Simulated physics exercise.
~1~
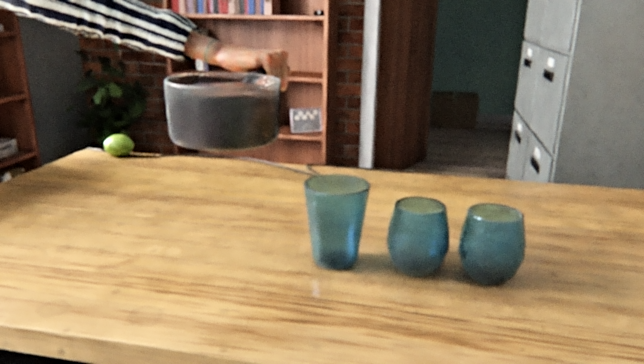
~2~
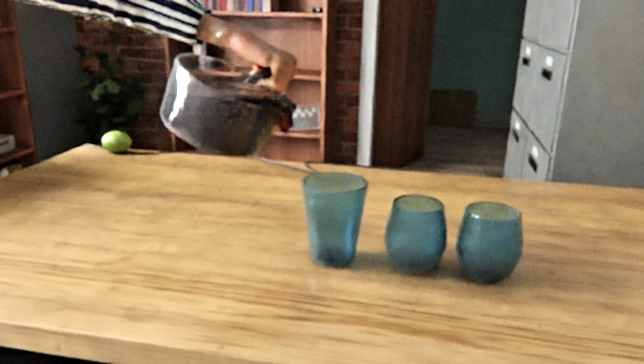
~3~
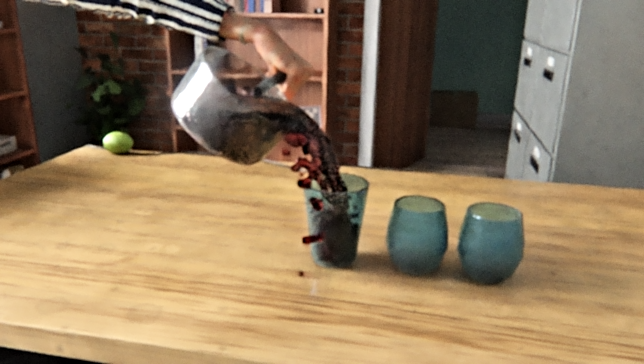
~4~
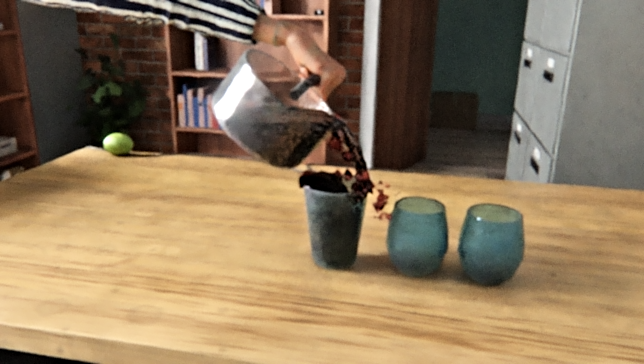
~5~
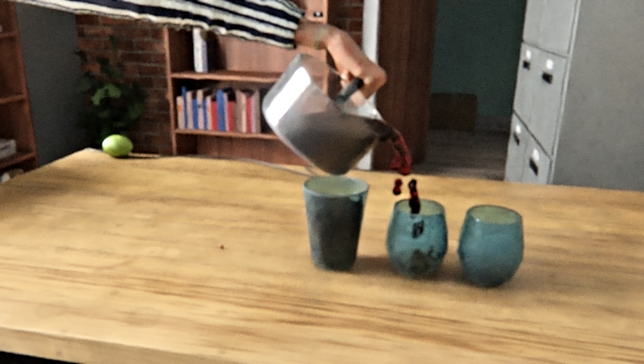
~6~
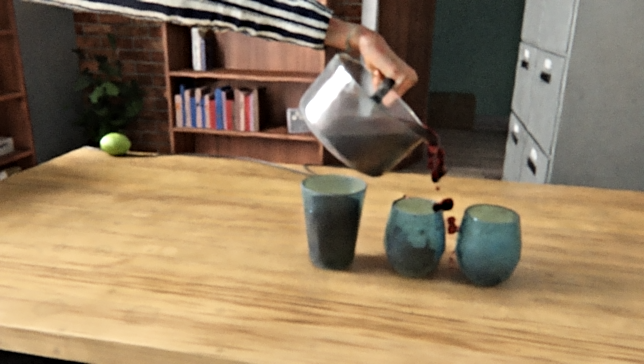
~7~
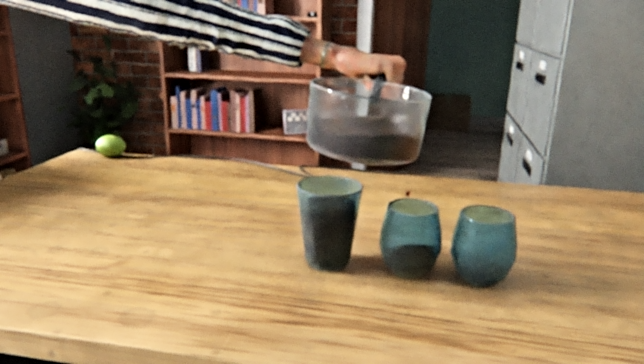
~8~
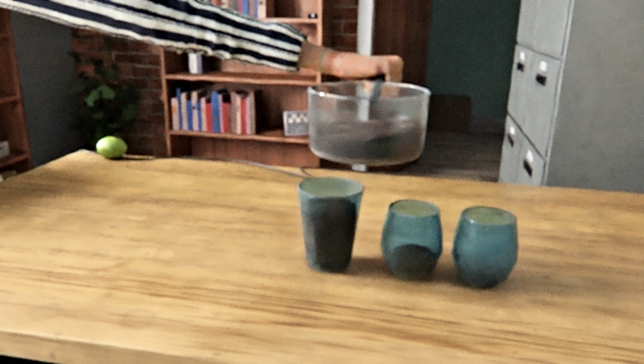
On a wooden table top, a hand tilts a small pot rightward, pouring dark wine into two blue glasses, then levels it.
